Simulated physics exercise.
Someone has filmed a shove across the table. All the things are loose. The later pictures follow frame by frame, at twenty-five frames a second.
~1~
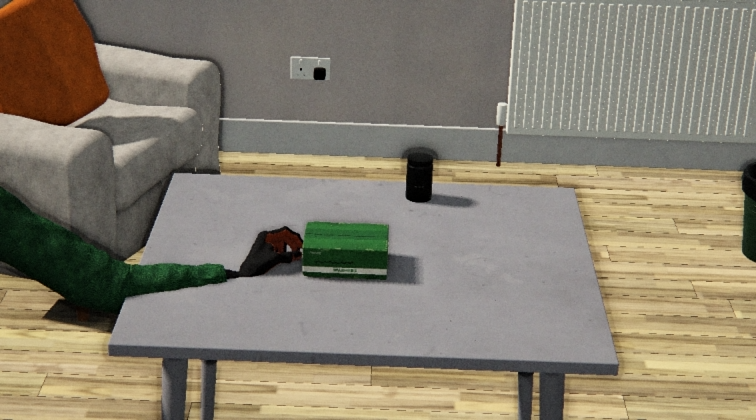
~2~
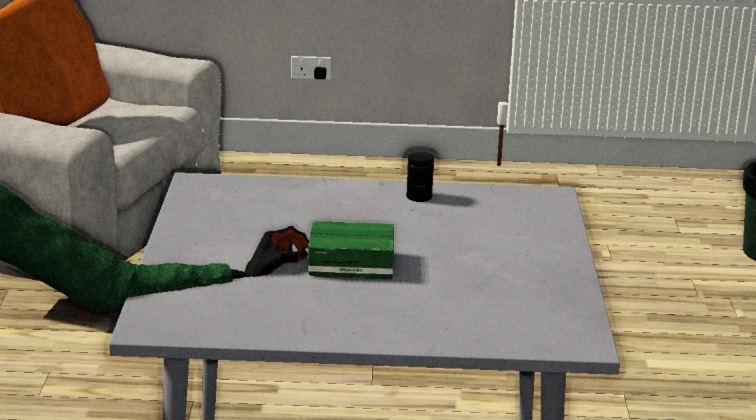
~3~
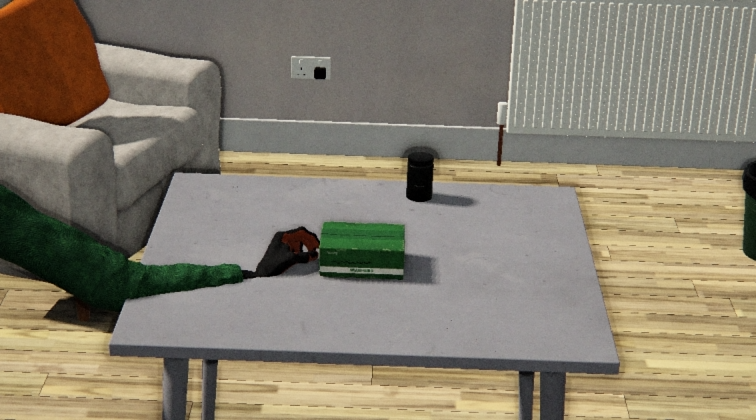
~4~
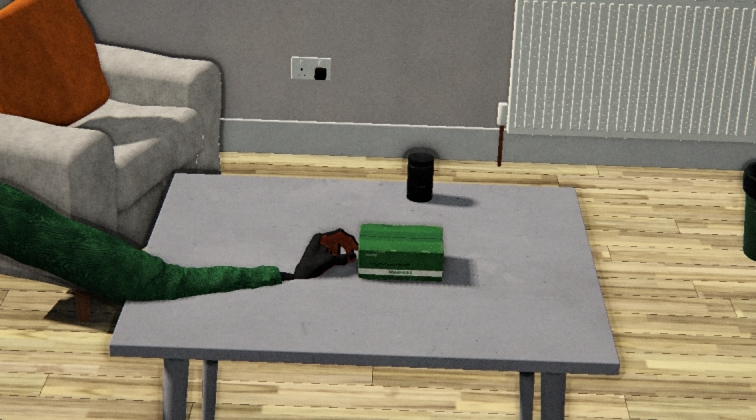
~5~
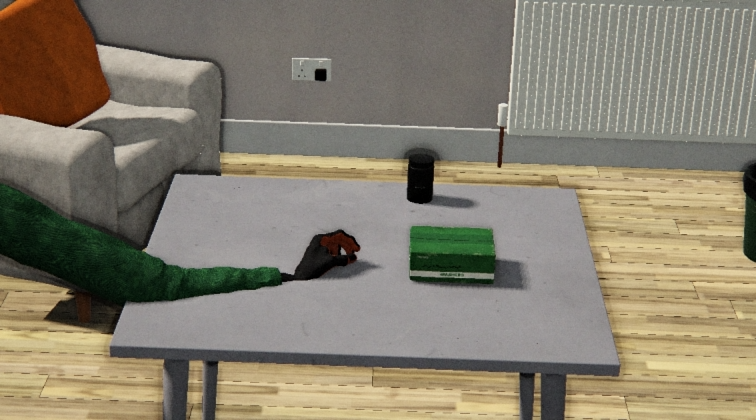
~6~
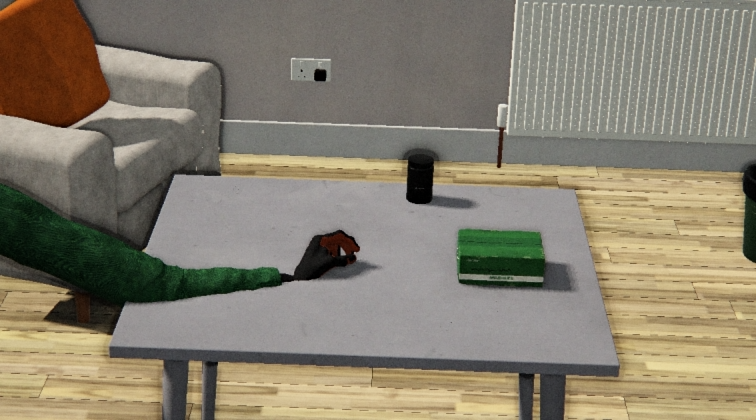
The clip shows a green-sleeved arm with a dark hand pushing a green box to the right across a grey table, past a black cylinder; the hand then stays still while the box slides farther right, away from it.
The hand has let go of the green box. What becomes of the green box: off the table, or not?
The green box drops to the floor.
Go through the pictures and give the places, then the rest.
In the first picture, under the hand; green box (346, 250).
In the second picture, under the hand; green box (352, 250).
In the third picture, under the hand; green box (363, 250).
In the fourth picture, green box (401, 252).
In the fifth picture, green box (451, 254) moved about its own width.
In the sixth picture, green box (500, 258) moved about its own width.
Then, 0.30 s later than the last frame, green box now off the table.
Then, 0.50 s later than the last frame, things are still on the move.
When it is over, off the table, green box.
